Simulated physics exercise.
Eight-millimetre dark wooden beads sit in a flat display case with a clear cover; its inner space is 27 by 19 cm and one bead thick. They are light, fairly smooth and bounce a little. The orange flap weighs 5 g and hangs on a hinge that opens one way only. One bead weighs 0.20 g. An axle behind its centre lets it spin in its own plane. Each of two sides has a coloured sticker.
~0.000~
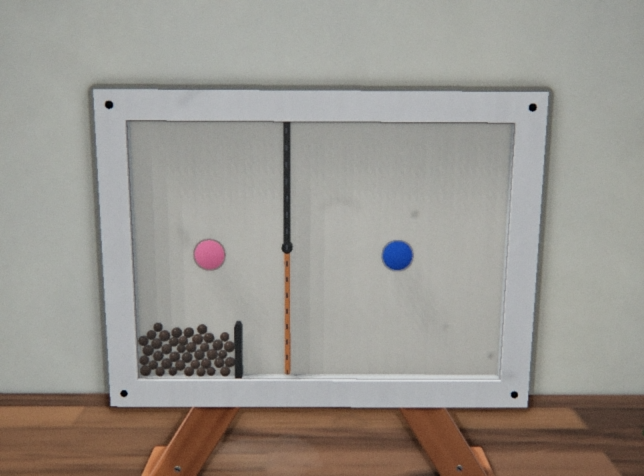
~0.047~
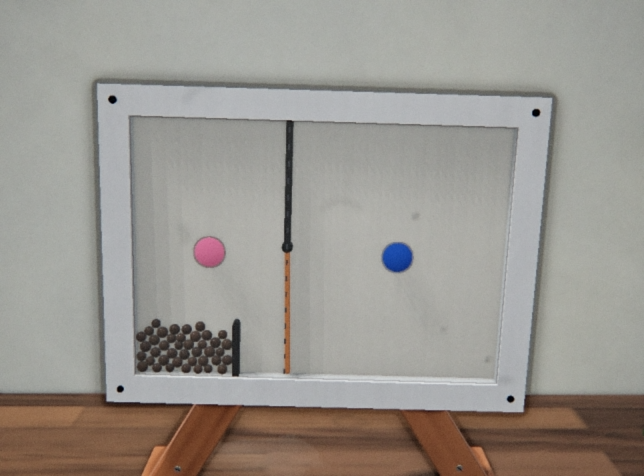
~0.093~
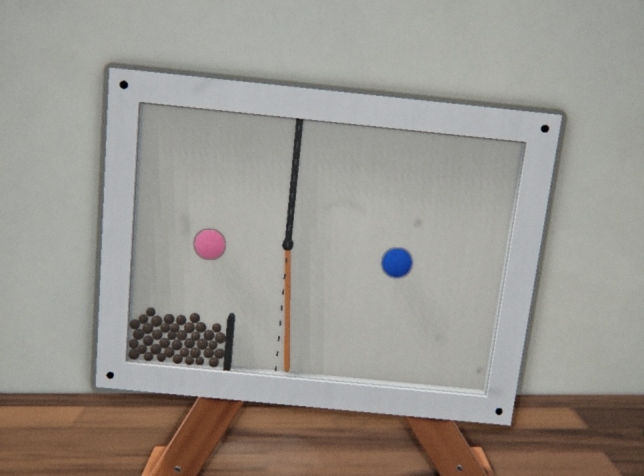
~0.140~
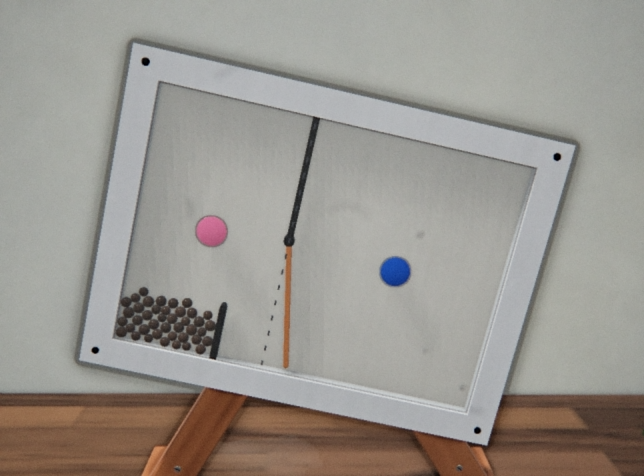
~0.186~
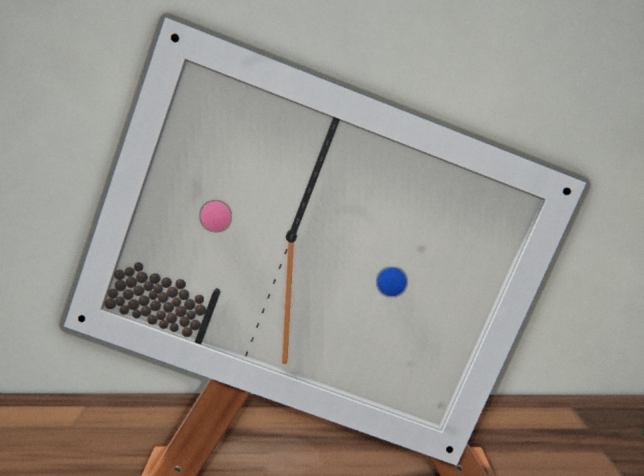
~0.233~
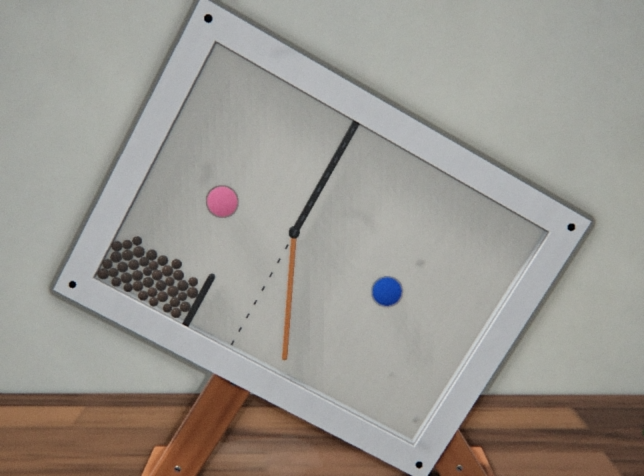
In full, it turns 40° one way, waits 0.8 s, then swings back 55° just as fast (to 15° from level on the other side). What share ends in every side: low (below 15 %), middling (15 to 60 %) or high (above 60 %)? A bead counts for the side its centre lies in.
Pink high, blue low.
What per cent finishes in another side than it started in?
Some 0 per cent.
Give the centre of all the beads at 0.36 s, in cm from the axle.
Some 13 cm left and 1 cm above.
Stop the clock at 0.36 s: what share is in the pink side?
About 100 per cent.
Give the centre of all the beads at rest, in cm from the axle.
Some 8 cm left and 10 cm below.
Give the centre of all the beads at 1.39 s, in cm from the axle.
Some 11 cm left and 5 cm below.
After 0.36 s, it stands 40° clockwise; the beads' middle is 13 cm left of and 1 cm above the centre; pink 100 %; orange flap open 39°.
After 1.39 s, it stands 12° clockwise; the beads' middle is 11 cm left of and 5 cm below the centre; pink 100 %; orange flap open 16°.
After 1.61 s, it stands 15° anticlockwise; the beads' middle is 7 cm left of and 10 cm below the centre; pink 100 %; orange flap shut.
Settled by 2.3 s, it stands 15° anticlockwise; pink 100 %, blue 0 %; orange flap shut.
